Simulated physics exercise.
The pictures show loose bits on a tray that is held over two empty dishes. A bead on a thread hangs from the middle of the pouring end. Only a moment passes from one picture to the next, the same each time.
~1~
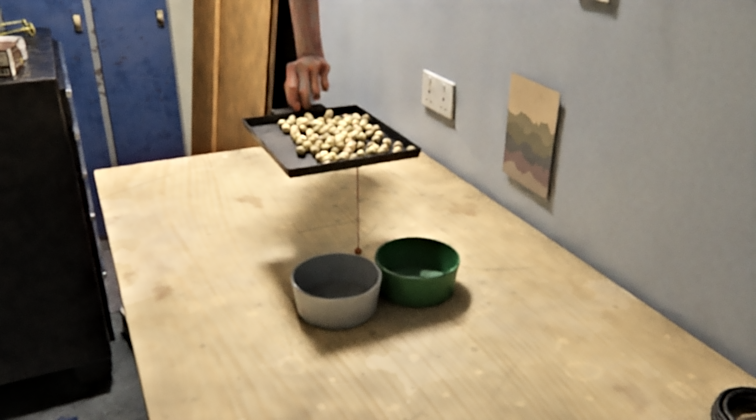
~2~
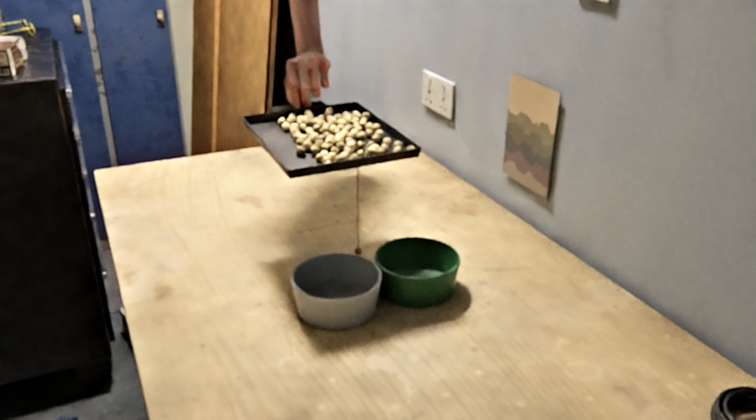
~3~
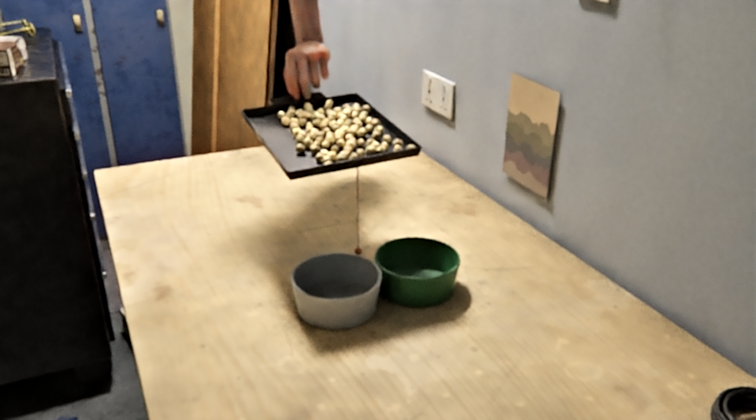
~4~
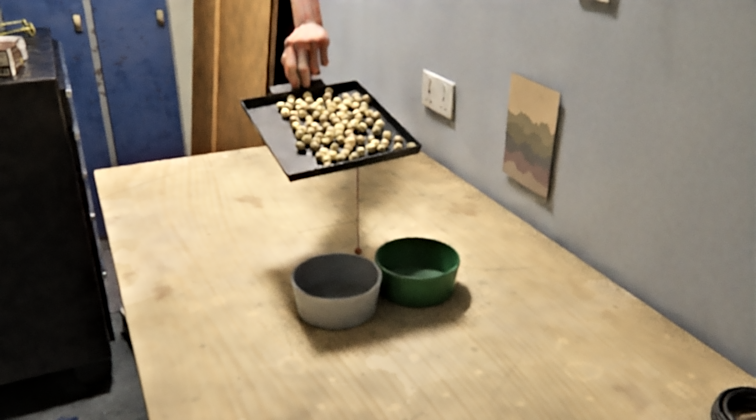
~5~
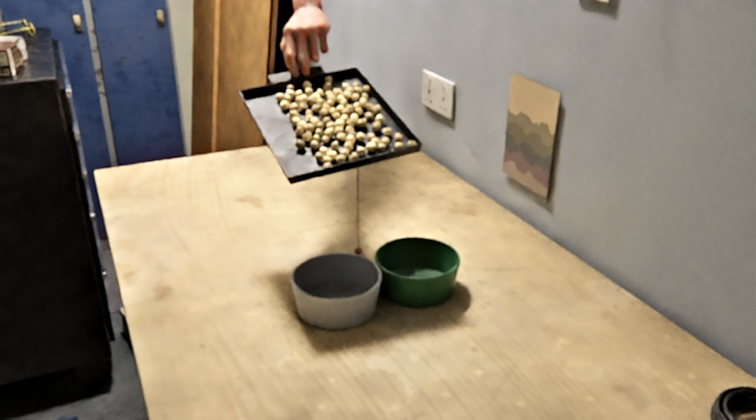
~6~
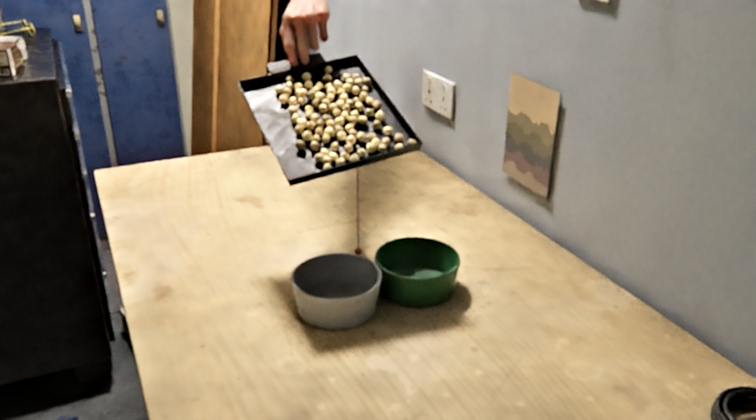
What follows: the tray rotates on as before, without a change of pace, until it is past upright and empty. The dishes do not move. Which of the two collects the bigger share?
Fuller: The left dish.
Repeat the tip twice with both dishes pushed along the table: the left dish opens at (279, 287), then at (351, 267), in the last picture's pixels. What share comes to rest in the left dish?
Roughly 50 per cent, and 40 per cent.
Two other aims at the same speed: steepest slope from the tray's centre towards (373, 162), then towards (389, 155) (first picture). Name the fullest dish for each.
The first try: Right. The second: The right one.
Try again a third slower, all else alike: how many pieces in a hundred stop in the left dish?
Some 50 per cent.
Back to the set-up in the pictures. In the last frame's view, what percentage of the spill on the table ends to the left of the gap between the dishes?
Roughly 60 in a hundred.
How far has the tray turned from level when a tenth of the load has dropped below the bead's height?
Around 110° of tilt.
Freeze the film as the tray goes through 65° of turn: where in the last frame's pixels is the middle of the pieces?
At about (333, 139).
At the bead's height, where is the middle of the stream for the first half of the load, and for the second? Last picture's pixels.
Around (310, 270) and then (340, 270).
Shortly afterwards, tray tipped steeply; all but a few on the tray; only a few in the air.
Next, tray tipped past a quarter turn; the bulk on the tray; only a few in the left dish; only a few outside both; a little in the air.
Some moments later, tray tipped past a quarter turn; near two thirds in the left dish; near a third outside both; only a few in the air.
In the end, tray tipped past a quarter turn; near two thirds in the left dish; none at all in the right dish; near a third outside both.
